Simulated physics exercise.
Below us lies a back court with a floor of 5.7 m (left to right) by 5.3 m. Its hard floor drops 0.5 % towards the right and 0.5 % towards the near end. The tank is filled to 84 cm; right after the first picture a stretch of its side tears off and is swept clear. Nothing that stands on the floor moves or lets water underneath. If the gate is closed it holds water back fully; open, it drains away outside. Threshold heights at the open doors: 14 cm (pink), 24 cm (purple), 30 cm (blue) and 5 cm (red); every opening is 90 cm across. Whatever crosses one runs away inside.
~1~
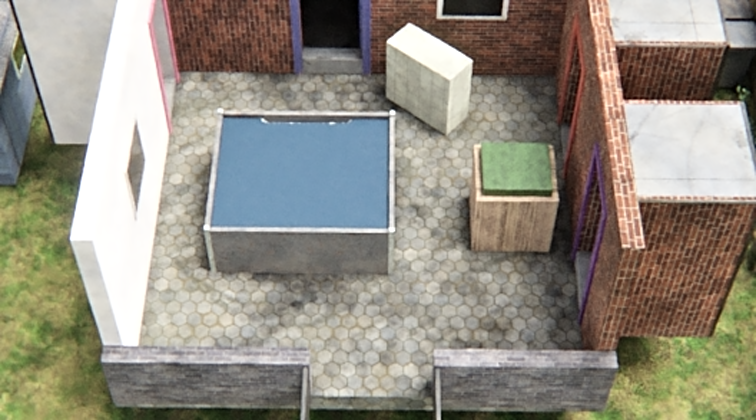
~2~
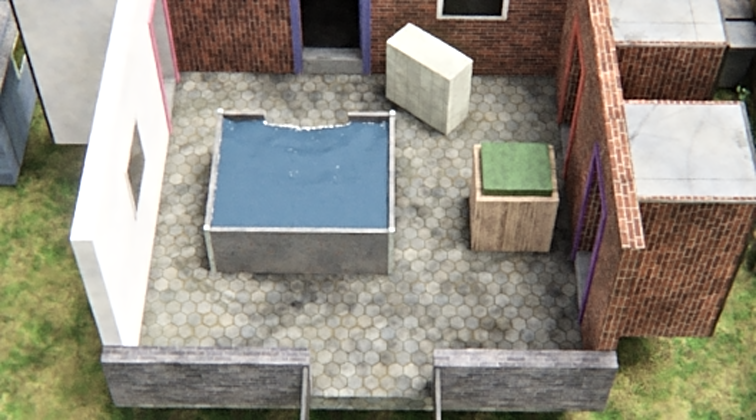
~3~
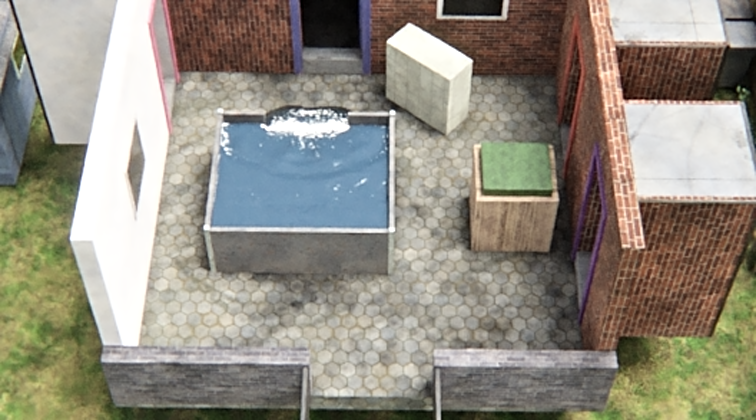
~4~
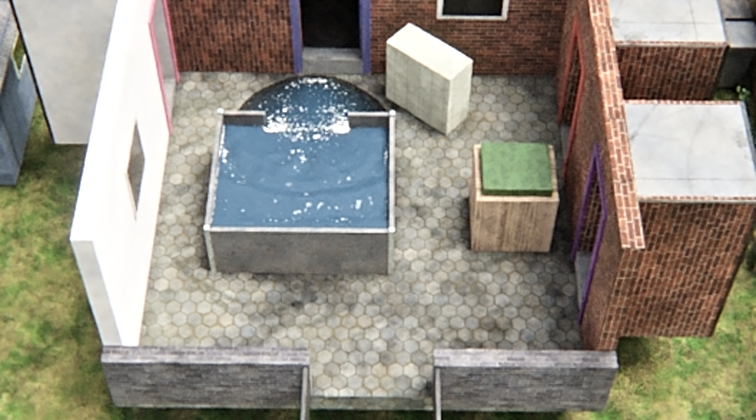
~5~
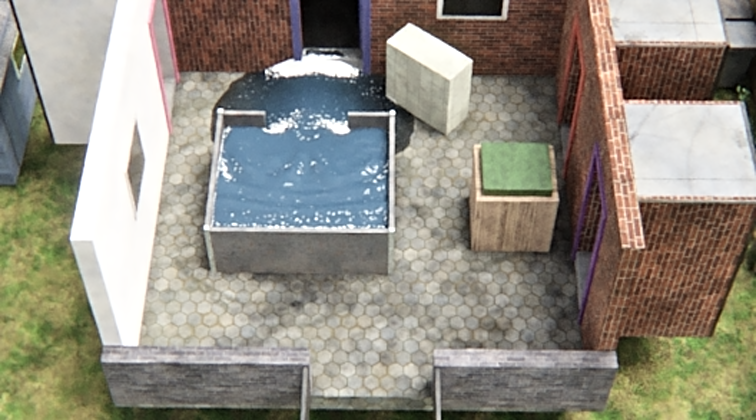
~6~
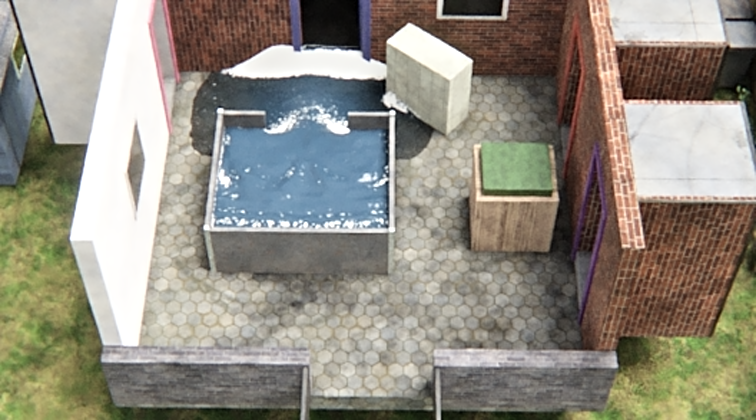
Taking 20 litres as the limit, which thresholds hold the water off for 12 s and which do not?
Within that time: At the pink door it goes over the limit; at the purple door it stays under the limit; at the blue door it exceeds the limit; at the red door it goes over the limit.
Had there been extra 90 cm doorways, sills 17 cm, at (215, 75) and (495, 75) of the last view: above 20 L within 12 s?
In turn: Past it, not over.
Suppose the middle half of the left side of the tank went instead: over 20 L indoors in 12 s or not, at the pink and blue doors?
Against that limit: Pink past it, blue not over.
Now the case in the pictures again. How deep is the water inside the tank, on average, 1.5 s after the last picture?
Some 46 cm.
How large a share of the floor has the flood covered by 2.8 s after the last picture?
About 70 per cent.
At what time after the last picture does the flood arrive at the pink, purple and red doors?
Arrival: Pink 0.2 s, purple 2.6 s, red 1.2 s.
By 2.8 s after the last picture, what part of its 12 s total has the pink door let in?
Some 55 per cent by then.
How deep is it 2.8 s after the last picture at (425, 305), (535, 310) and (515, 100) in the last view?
Roughly 3, 0 and 2 cm, in turn.
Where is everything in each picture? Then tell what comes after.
Still water, 84 cm deep, in the tank at (303, 173), in the first picture.
Water pours out on the tank's far side and has run 0.6 m, to a hidden place; typically 13 cm deep outside, 84 cm at the tank's back, in the second picture.
Water pours out on the tank's far side and has run 1.0 m, to a hidden place; typically 14 cm deep outside, 84 cm at the tank's back, in the third picture.
The front is at (322, 79), 1.6 m from the gap on the tank's far side; 2.6 m2 of floor is under water; 83 cm left at the back of the tank, in the fourth picture.
The front is at (374, 74), 1.9 m from the gap on the tank's far side; 4.0 m2 of floor is under water; 75 cm left at the back of the tank, in the fifth picture.
The front is at (219, 72), 2.2 m from the gap on the tank's far side; 4.8 m2 of floor is under water; 70 cm left at the back of the tank, in the sixth picture.
Then, 0.7 s after the last picture water covers 25 % of the floor and is deepest (60 cm) near (382, 77); pink door 22 cm at the sill, 4 L in, purple door not reached, blue door 50 cm at the sill, 74 L in, red door not reached.
Then, 1.5 s after the last picture water covers 40 % of the floor and is deepest (48 cm) near (393, 86); pink door 32 cm at the sill, 74 L in, purple door not reached, blue door 45 cm at the sill, 173 L in, red door 10 cm at the sill, 2 L in.
Then, 2.8 s after the last picture water covers 70 % of the floor and is deepest (35 cm) near (310, 76); pink door 30 cm at the sill, 203 L in, purple door 3 cm at the sill, 0 L in, blue door 34 cm at the sill, 218 L in, red door 8 cm at the sill, 13 L in.
Then, 6.3 s after the last picture water covers 95 % of the floor and is deepest (23 cm) near (134, 376); pink door 18 cm at the sill, 359 L in, purple door 4 cm at the sill, 0 L in, blue door 19 cm at the sill, 226 L in, red door 10 cm at the sill, 71 L in.
Then, 11.3 s after the last picture water covers 100 % of the floor and is deepest (16 cm) near (141, 327); pink door 8 cm at the sill, 369 L in, purple door 15 cm at the sill, 0 L in, blue door 10 cm at the sill, 226 L in, red door 12 cm at the sill, 117 L in.
